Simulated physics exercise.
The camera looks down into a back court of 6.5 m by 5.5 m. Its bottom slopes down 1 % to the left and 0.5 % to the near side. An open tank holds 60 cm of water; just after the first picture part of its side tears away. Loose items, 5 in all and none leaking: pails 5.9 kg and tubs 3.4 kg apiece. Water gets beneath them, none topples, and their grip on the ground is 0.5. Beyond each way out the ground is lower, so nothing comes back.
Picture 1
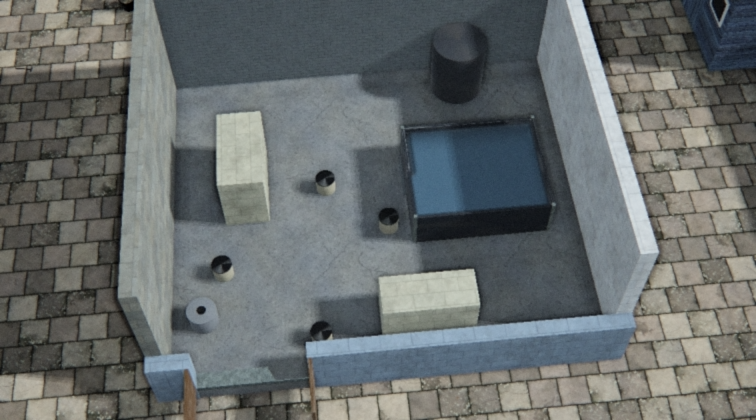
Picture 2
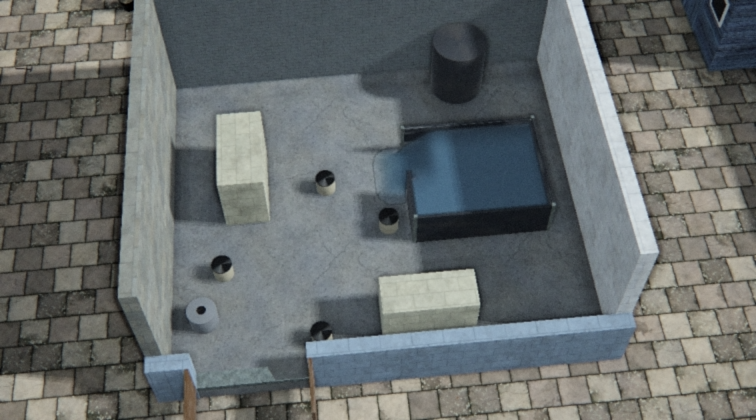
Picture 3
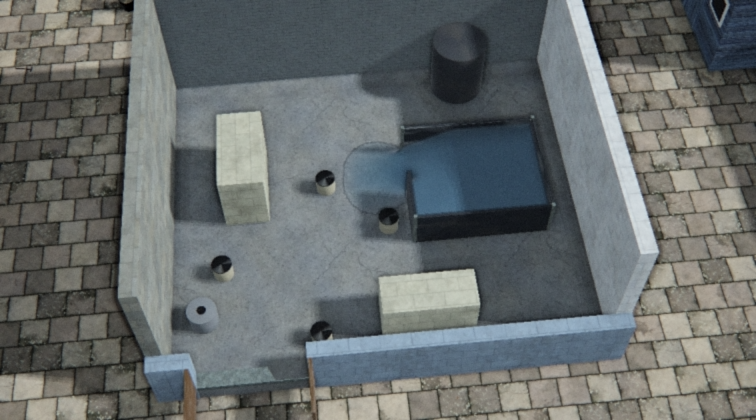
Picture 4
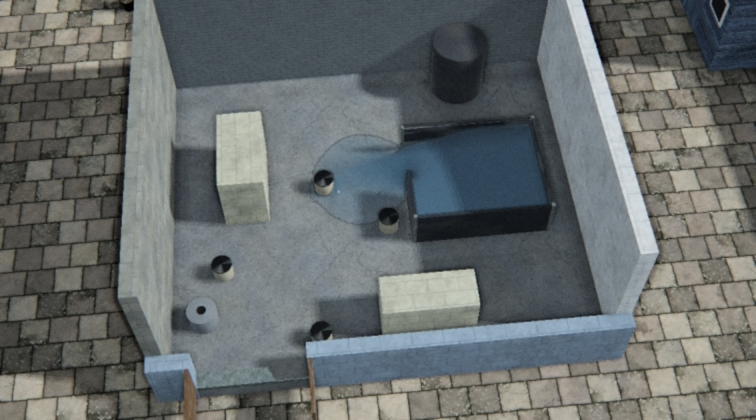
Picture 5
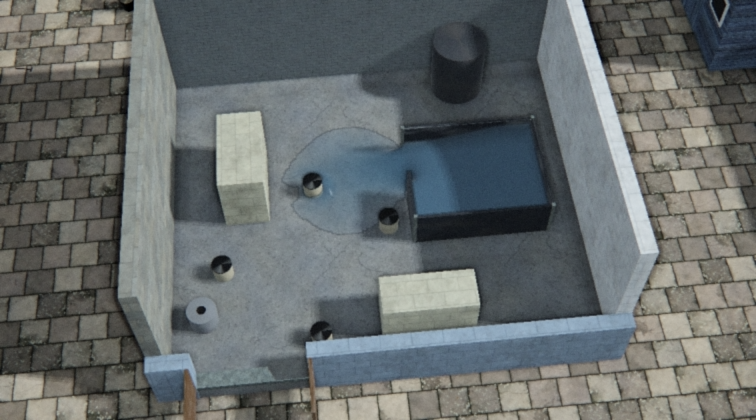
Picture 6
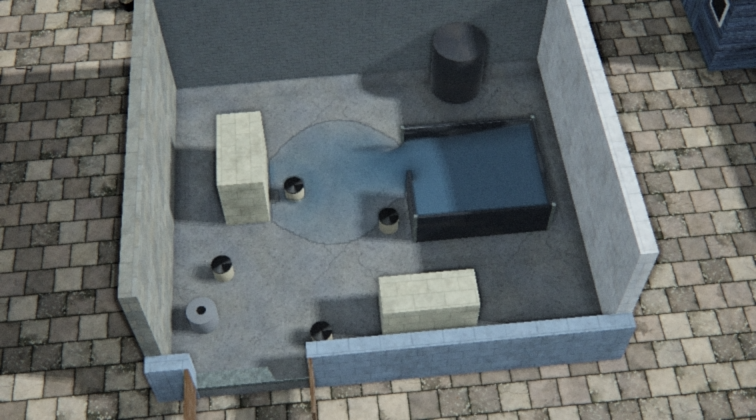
At first, a tank of blue water stands inside a walled court among blocks and small dark-topped pails. Water then pours out of its left side and spreads leftward across the floor in a rounded sheet, reaching the nearest pail and shifting it a short way left, while the other objects stay put.
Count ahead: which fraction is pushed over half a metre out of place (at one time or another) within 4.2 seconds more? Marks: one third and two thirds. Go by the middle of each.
Share: From one to two thirds.
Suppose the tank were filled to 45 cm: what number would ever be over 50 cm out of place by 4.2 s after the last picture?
In that case 2 of them.
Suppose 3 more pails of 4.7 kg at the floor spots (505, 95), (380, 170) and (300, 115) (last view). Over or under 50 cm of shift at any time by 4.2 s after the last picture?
In turn: Less, more, over.
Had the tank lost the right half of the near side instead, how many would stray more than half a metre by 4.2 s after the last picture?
Then 3.
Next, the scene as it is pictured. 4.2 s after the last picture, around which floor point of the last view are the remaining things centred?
Near (309, 310).
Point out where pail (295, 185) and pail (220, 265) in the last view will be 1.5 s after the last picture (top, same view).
Around (268, 270) and (195, 279).
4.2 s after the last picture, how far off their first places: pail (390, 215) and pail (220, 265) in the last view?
In turn: 0 cm, 150 cm.
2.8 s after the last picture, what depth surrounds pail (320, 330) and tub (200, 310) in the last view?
About 2 and 12 cm.
Then, 0.4 s after the last picture 1 of 5 are over 50 cm from their spots; 1 afloat.
Then, 1.5 s after the last picture 1 of 5 are over 50 cm from their spots; 1 afloat.
Then, 2.8 s after the last picture 3 of 5 are over 50 cm from their spots; 2 afloat.
Then, 4.2 s after the last picture 3 of 5 are over 50 cm from their spots, and 3 have been at some point; 1 afloat.
